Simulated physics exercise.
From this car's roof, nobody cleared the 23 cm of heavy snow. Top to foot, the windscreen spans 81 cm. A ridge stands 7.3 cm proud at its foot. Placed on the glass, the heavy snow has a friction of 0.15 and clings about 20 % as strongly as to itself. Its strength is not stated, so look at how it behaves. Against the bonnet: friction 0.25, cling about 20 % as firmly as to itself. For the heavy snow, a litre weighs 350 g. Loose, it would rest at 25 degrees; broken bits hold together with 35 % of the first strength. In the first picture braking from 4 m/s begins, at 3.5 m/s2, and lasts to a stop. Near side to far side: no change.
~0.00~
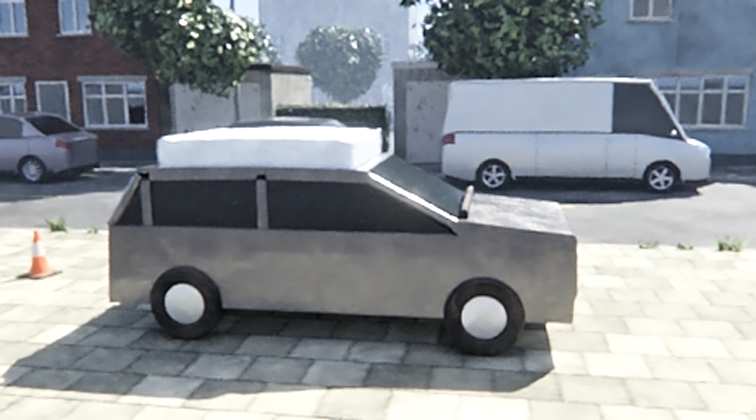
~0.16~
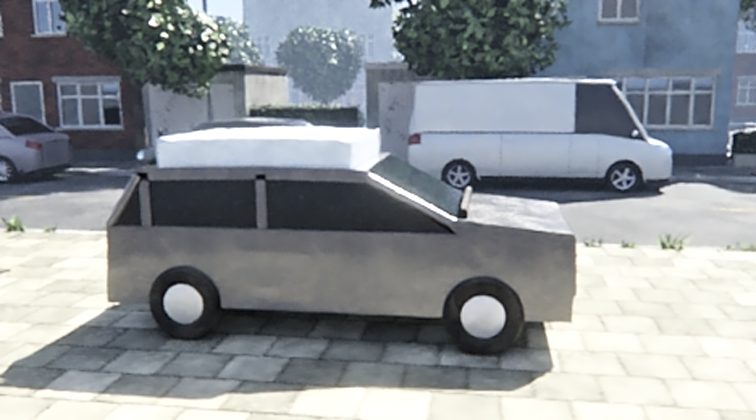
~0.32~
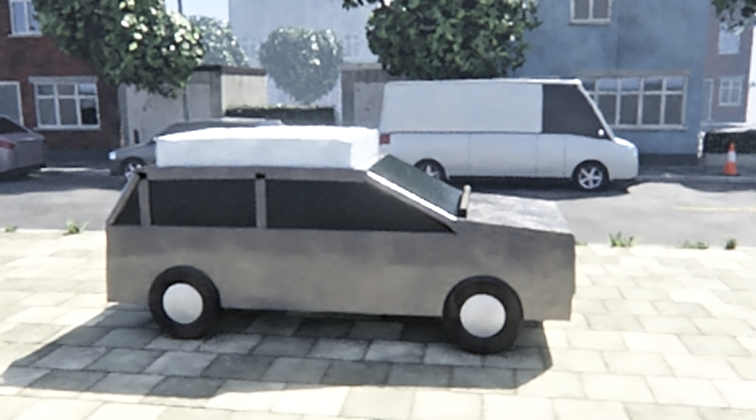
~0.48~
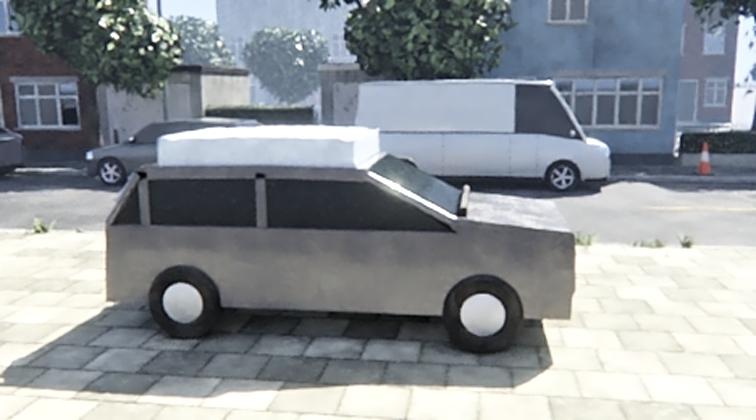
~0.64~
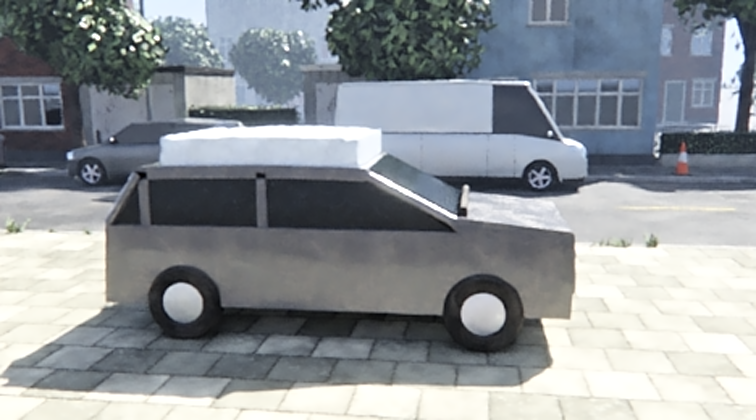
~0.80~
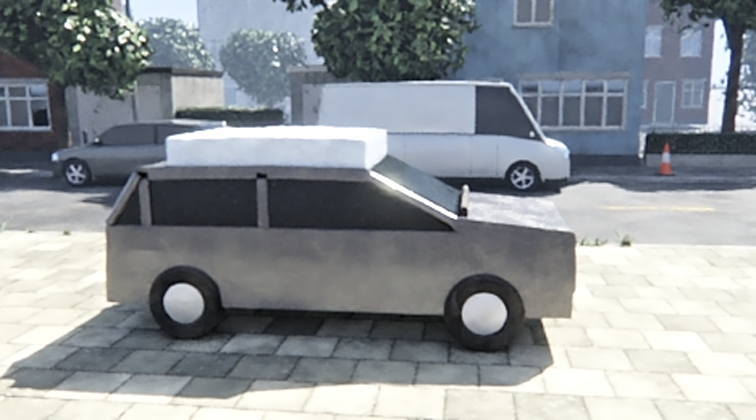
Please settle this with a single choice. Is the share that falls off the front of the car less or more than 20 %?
The share that falls off the front of the car comes out less.
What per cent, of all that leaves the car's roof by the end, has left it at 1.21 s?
Fraction so far: Roughly 50 %.
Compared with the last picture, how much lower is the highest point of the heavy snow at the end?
By my estimate, near 0 cm.
After 1.21 s, 84 % of the snow is on the roof, 16 % on the glass, none on the bonnet and none has gone off the nose.
After 1.68 s, 65 % of the snow is on the roof, 27 % on the glass, 8 % on the bonnet and none has gone off the nose.
After 2.16 s, 65 % of the snow is on the roof, 18 % on the glass, 17 % on the bonnet and none has gone off the nose.
After 2.64 s, 65 % of the snow is on the roof, 18 % on the glass, 12 % on the bonnet and 5 % has gone off the nose.
After 3.60 s, at the end, 65 % of the snow is on the roof, 18 % on the glass, 12 % on the bonnet and 5 % has gone off the nose.
